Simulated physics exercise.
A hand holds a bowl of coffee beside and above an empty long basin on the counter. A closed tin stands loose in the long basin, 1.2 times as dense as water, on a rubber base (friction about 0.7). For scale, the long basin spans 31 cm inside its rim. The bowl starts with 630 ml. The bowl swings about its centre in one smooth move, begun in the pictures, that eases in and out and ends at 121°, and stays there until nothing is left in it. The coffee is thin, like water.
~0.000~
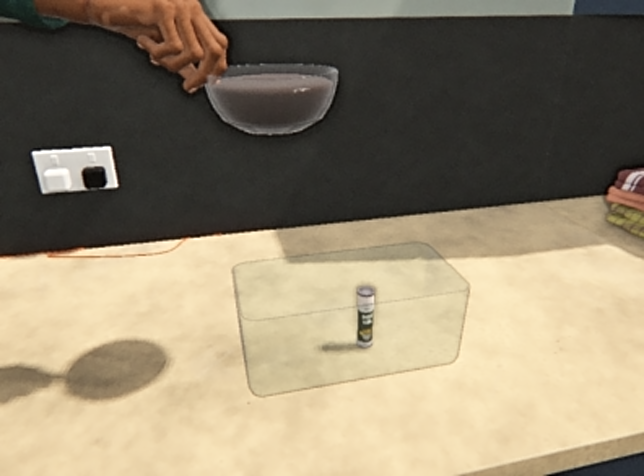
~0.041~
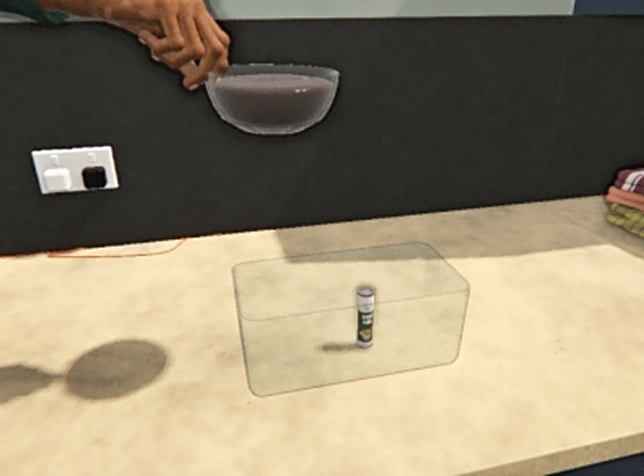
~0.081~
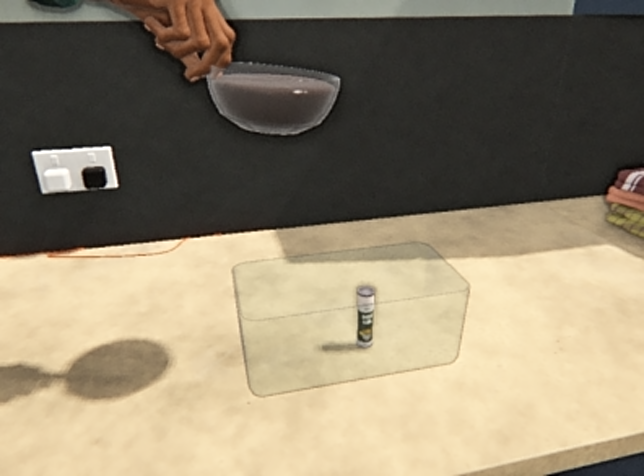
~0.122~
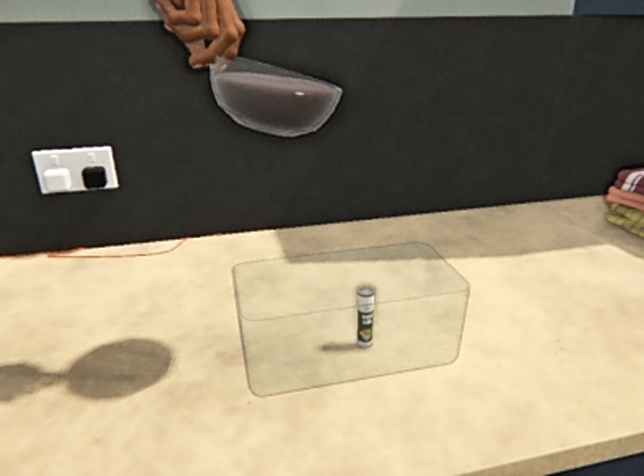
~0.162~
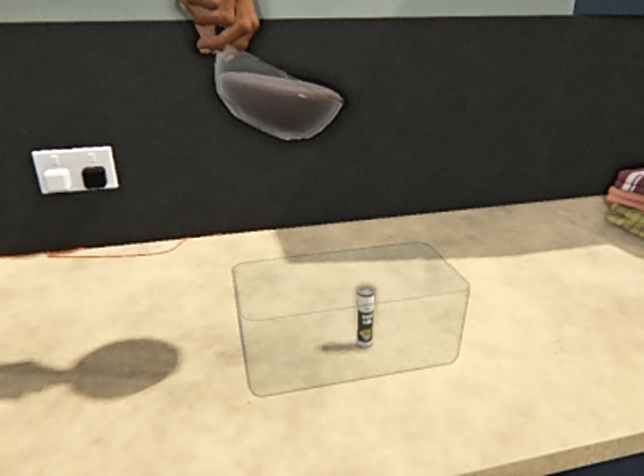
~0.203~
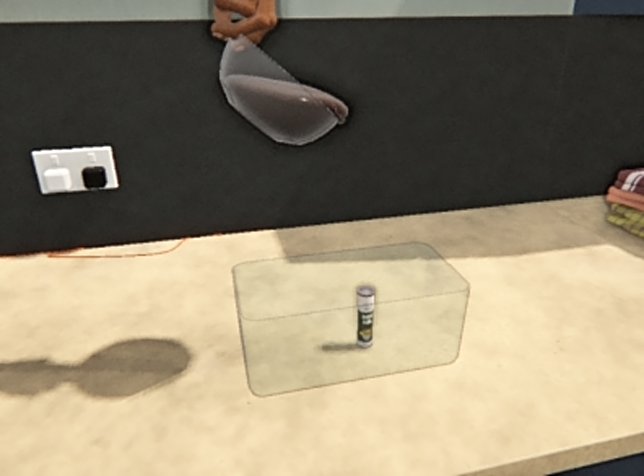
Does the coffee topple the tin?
It remains upright.
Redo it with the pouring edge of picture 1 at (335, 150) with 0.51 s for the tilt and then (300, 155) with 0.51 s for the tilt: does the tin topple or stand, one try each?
First it topples; then it goes over.
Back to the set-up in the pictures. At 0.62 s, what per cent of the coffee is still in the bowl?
About 0 per cent.
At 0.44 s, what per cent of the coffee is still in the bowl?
About 1 per cent.
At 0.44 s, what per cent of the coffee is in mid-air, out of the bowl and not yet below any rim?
Near 74 in a hundred.
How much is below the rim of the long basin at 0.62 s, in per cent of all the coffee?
Near 88 in a hundred.
Then, 0.44 s in, the tilt is 116° and 1 per cent is still to pour; the tin stands where it began.
Then, 0.62 s in, the tilt is 121° and 0 per cent is still to pour; the tin stands where it began.
Then, 0.81 s in, the tilt is 121° and 0 per cent is still to pour; the tin stands where it began.
Then, 1.01 s in, the tilt is 121° and 0 per cent is still to pour; the tin stands where it began.
Finally, the tin stands where it began.
